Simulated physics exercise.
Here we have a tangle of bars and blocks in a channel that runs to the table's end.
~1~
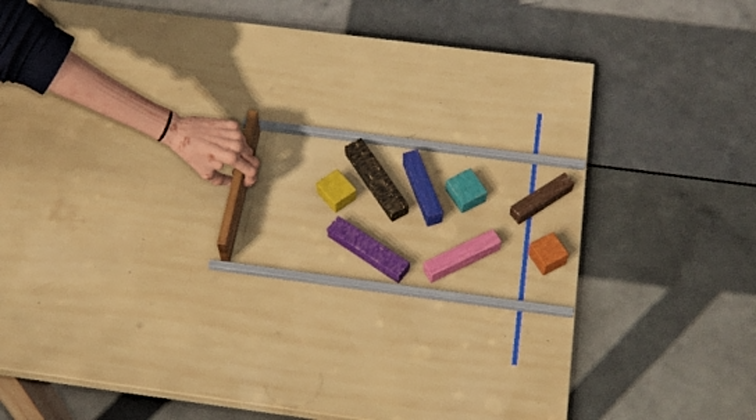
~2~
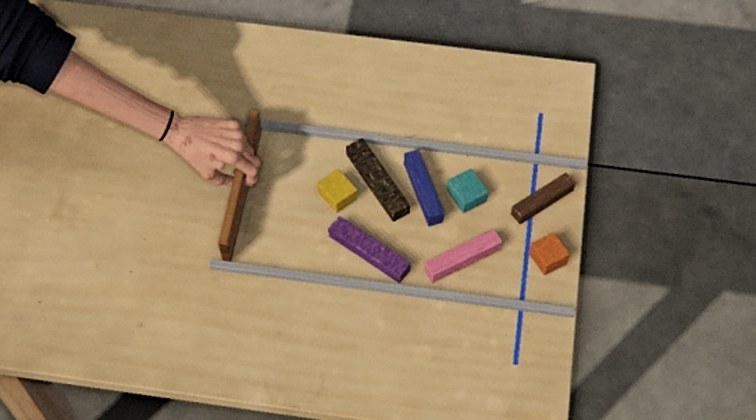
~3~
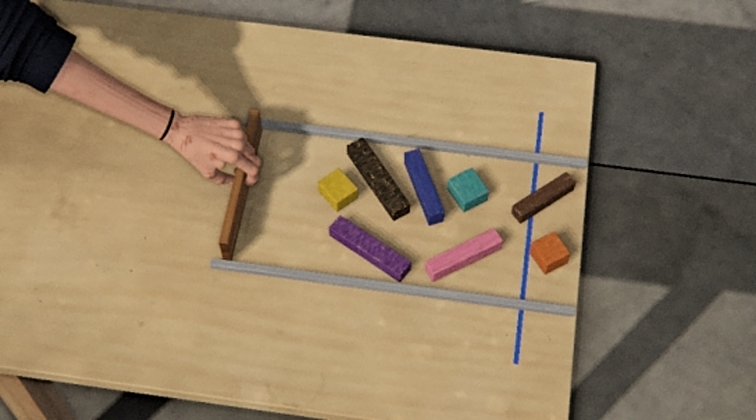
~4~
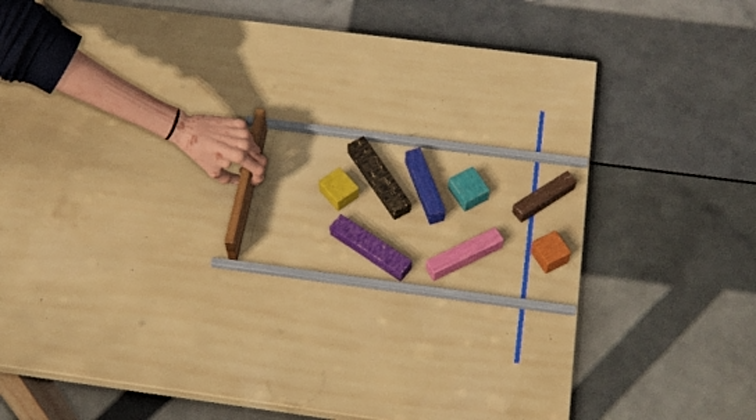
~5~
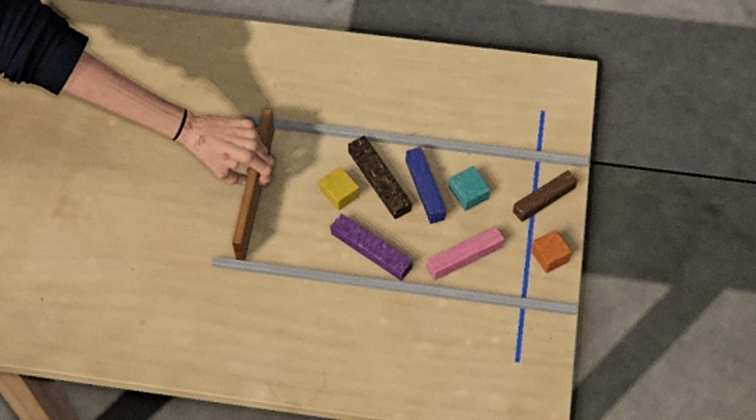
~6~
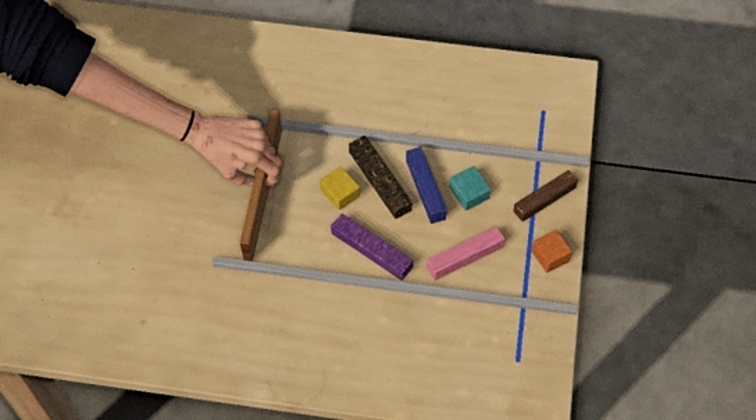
A hand held a wooden board upright at the left of a channel on a table, then slid it slightly right, while the colourful bars and blocks ahead of it stayed put, untouched.
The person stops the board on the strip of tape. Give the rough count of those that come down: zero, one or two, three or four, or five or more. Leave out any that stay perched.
In the end the number that fall off is three or four.
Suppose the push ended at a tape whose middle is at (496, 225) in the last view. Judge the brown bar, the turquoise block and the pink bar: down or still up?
The brown bar goes over, the turquoise block does not fall, the pink bar is kept.
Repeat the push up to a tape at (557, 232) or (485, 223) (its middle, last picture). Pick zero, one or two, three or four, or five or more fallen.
The falls would be at least five; just one or two.
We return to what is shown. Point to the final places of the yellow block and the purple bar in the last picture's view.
The yellow block stops around (552, 221); the purple bar around (568, 277).
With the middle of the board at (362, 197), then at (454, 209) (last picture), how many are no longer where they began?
At the one place 4, at the other 8.
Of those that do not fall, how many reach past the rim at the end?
Overhanging: 3.
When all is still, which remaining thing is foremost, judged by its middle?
Foremost is the blue bar.
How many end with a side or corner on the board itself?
It touches 3.
Early on, none off yet; orange block at rest near (552, 251); brown bar at rest near (546, 196); pink bar at rest near (466, 253).
A while later, none off yet; orange block at rest near (552, 251); brown bar moving near (552, 190); pink bar travelled a little near (512, 243).
Further along, none off yet; orange block travelled about its own width near (585, 262); brown bar travelled about its own width near (594, 181); pink bar travelled about its own width near (568, 241).
Finally, the number that fall off is three or four; lost, turquoise block, pink bar, brown bar and orange block.
